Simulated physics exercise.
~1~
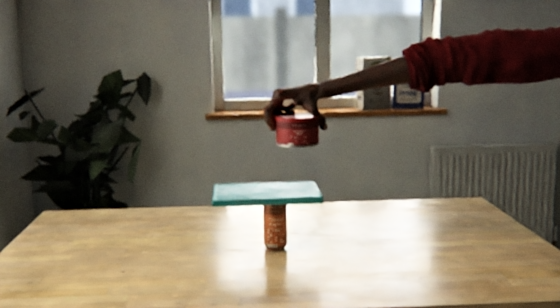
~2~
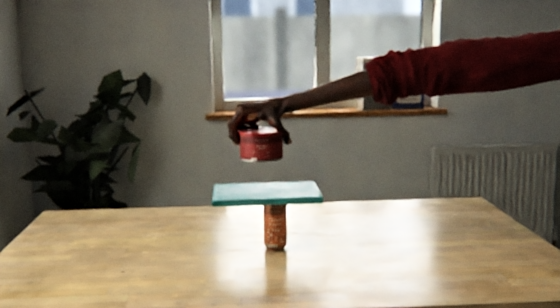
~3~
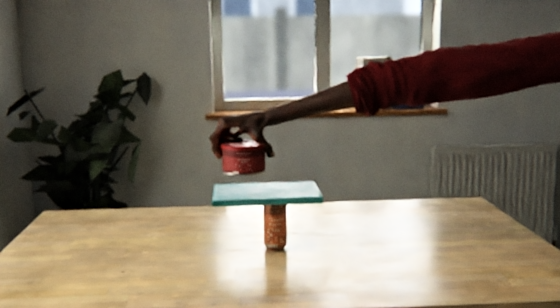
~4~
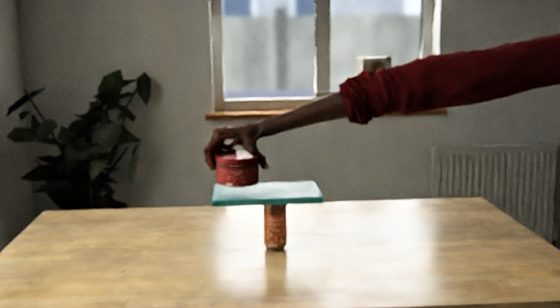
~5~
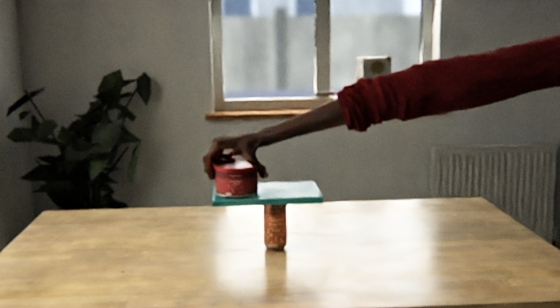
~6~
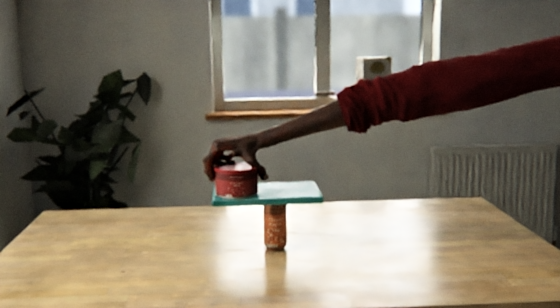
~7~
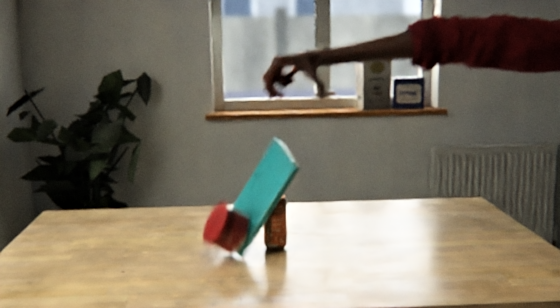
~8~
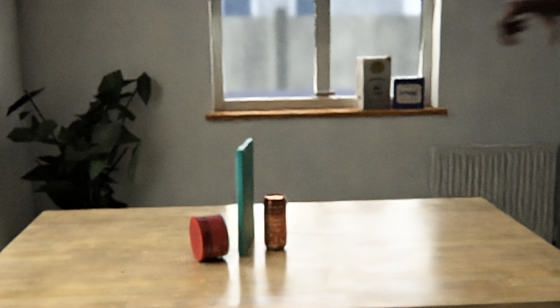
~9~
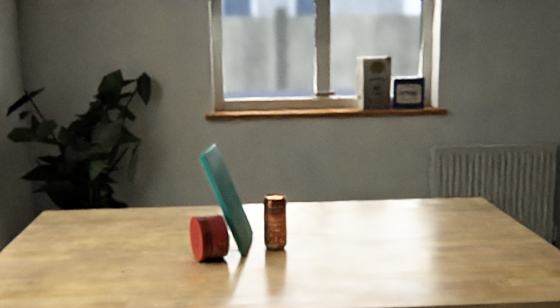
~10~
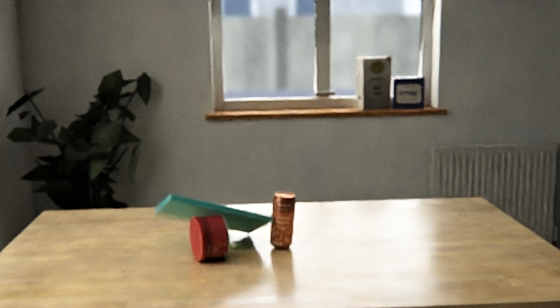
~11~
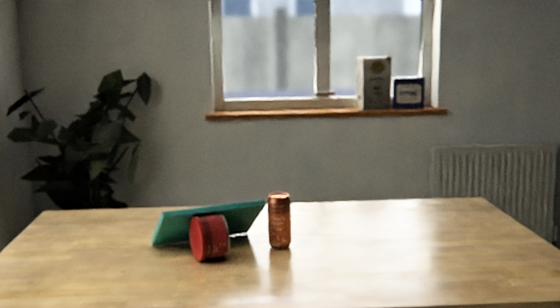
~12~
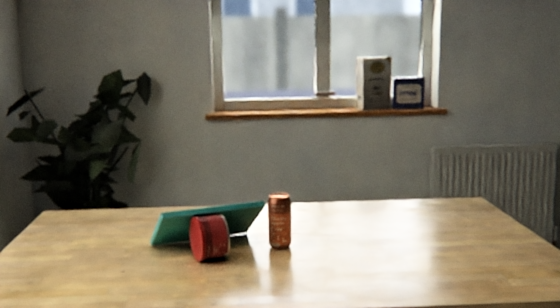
On a table, a hand releases a red tub on a turquoise lid, and both fall.
